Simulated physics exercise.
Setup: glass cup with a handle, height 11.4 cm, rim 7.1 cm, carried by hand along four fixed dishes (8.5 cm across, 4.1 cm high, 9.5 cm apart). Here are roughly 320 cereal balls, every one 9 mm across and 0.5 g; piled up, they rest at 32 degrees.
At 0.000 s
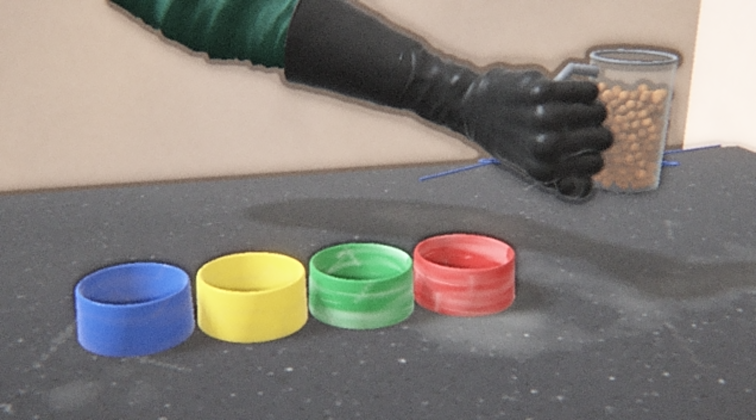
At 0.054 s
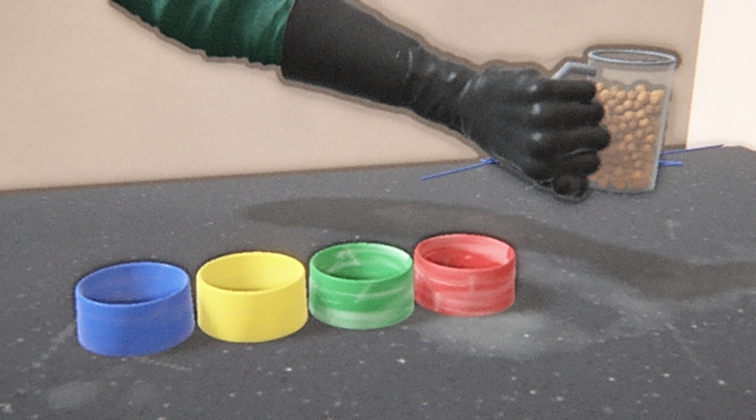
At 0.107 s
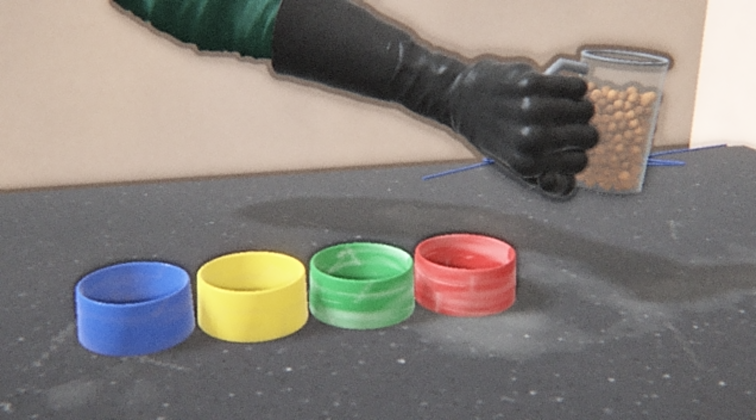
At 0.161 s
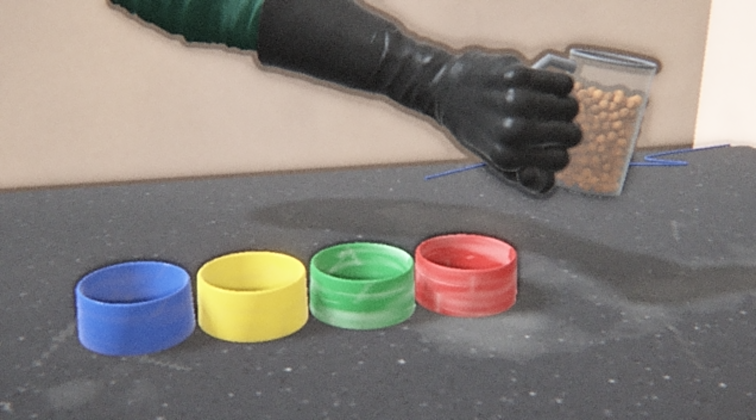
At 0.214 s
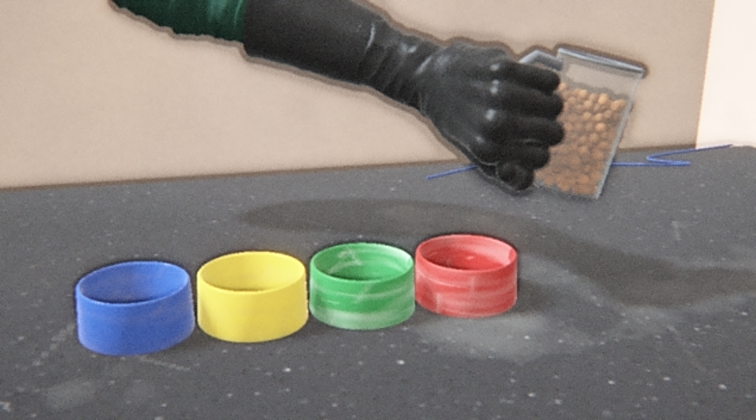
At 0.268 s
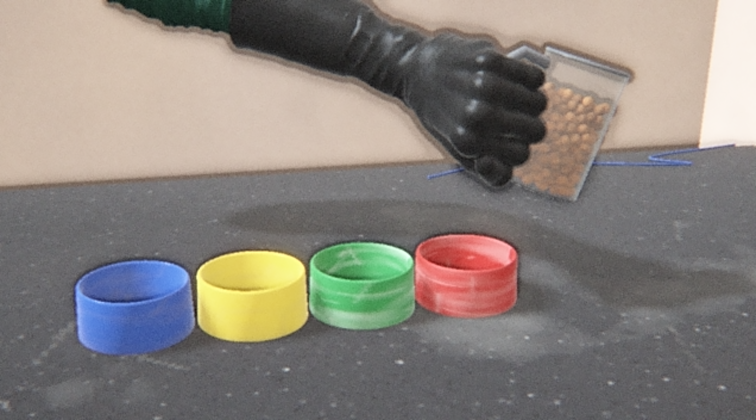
A black-gloved hand moves a clear cup of brown balls left, tilting it slightly.
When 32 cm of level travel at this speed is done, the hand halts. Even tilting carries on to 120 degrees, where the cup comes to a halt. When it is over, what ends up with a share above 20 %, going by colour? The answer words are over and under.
Red: Under. Blue: Under. Green: Over. Yellow: Under. Counter: Under.
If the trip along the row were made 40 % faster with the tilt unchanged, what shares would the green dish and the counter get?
Result - green dish: 90; counter: 10.
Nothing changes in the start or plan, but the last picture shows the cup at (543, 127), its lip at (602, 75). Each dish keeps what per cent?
Red 0; blue 0; green 90; yellow 0.
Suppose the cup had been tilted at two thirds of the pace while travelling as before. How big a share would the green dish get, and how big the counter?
I'd expect green to end at 90 and the counter at 0.
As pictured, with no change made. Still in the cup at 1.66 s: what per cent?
Roughly 30 %.
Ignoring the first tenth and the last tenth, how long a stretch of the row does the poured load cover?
5 cm, roughly.
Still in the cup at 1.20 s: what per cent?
Roughly 100 per cent, I'd say.
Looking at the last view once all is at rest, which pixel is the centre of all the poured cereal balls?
Near (363, 274).
Then, at 0.83 s, tilt 66 degrees; cup holds 100 %.
After 1.20 s, tilt 98 degrees; cup holds 100 %.
After 1.66 s, tilt 120 degrees; cup holds 30 %, green 60 %.
In the end, at 2.5 s, red 0 %, blue 0 %, green 95 %, yellow 0 %, counter 5 %.
